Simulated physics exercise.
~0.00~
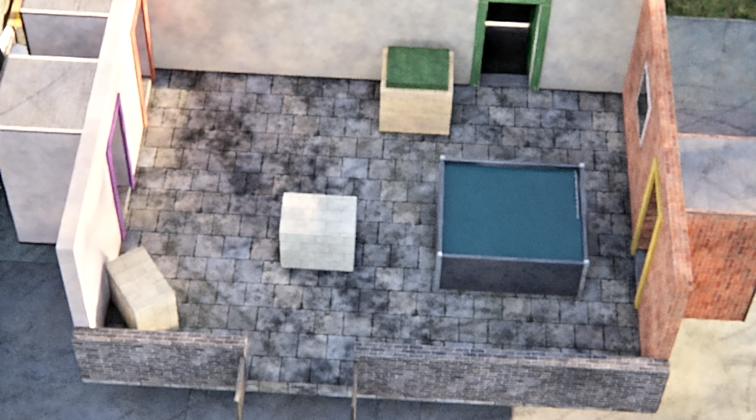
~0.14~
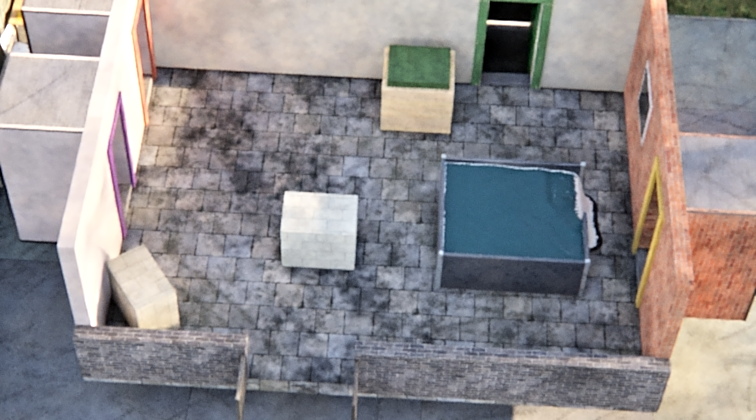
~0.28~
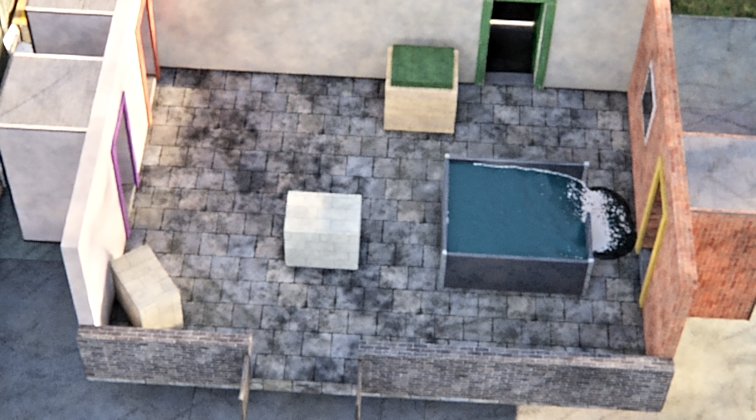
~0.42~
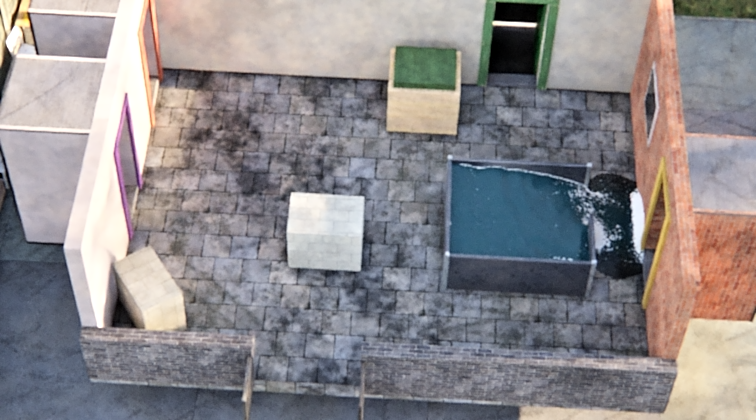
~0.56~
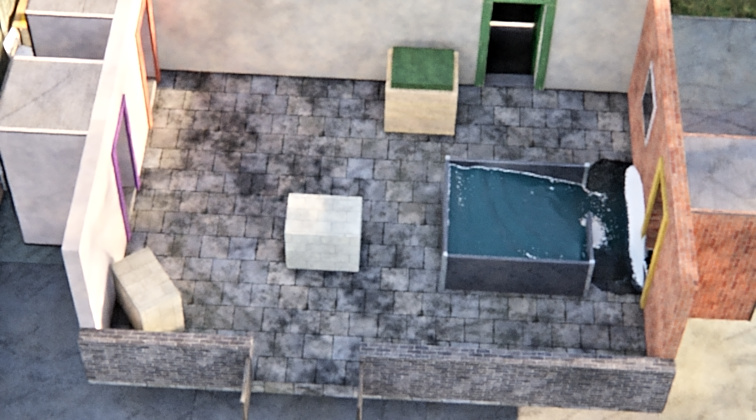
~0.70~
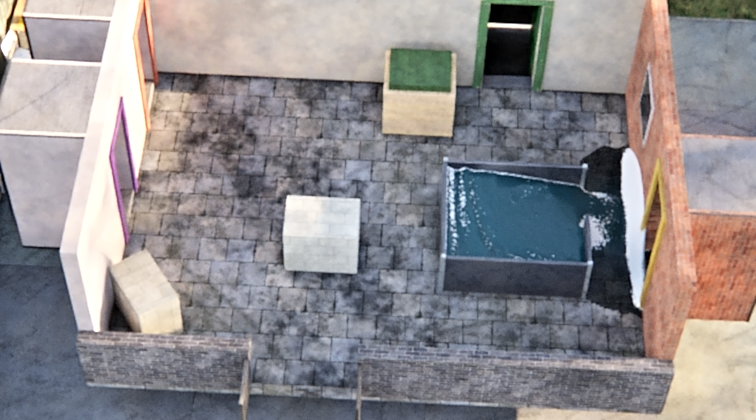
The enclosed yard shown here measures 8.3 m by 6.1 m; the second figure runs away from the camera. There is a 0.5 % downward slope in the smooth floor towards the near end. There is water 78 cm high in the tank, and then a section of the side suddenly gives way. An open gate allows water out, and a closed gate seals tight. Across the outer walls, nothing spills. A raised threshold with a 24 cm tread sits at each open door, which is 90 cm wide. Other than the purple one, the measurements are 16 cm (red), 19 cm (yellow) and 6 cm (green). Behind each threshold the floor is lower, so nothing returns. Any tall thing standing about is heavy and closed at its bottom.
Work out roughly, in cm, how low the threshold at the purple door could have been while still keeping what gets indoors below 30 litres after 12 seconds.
No lower than about 6 cm.
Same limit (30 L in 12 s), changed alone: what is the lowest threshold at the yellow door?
The yellow one would have to be about 18 cm high.
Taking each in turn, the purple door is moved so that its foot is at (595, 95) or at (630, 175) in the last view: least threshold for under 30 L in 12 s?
In turn: Roughly 31 cm, roughly 24 cm.
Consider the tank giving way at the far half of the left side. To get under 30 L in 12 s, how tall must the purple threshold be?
You'd want it roughly 18 centimetres tall.
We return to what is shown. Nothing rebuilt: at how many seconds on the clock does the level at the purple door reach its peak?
8.5 s.
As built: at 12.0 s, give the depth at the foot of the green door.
Some 8.0 cm.
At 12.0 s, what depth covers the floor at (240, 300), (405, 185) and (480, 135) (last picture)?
The depths come to about 9, 4 and 8 cm.
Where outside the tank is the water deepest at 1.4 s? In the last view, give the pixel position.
At about pixel (635, 220).
After 1.4 s water covers 15 % of the floor, deepest (60 cm) near (635, 220); it has not reached the purple door.
After 3.0 s water covers 30 % of the floor, deepest (36 cm) near (624, 220); it has not reached the purple door.
After 12.0 s water covers 95 % of the floor, deepest (10 cm) near (103, 362); 9 cm at the purple door, 0 litres in over its 11 cm threshold.
At the purple door as built, the water arrived by 6.5 s and peaked near 11 cm at 8.6 s.
With a threshold of 4.5 cm, 52 litres would have come in within the 12 s; with 7.5 cm, 12 litres. So under 30 litres takes about 6 cm.
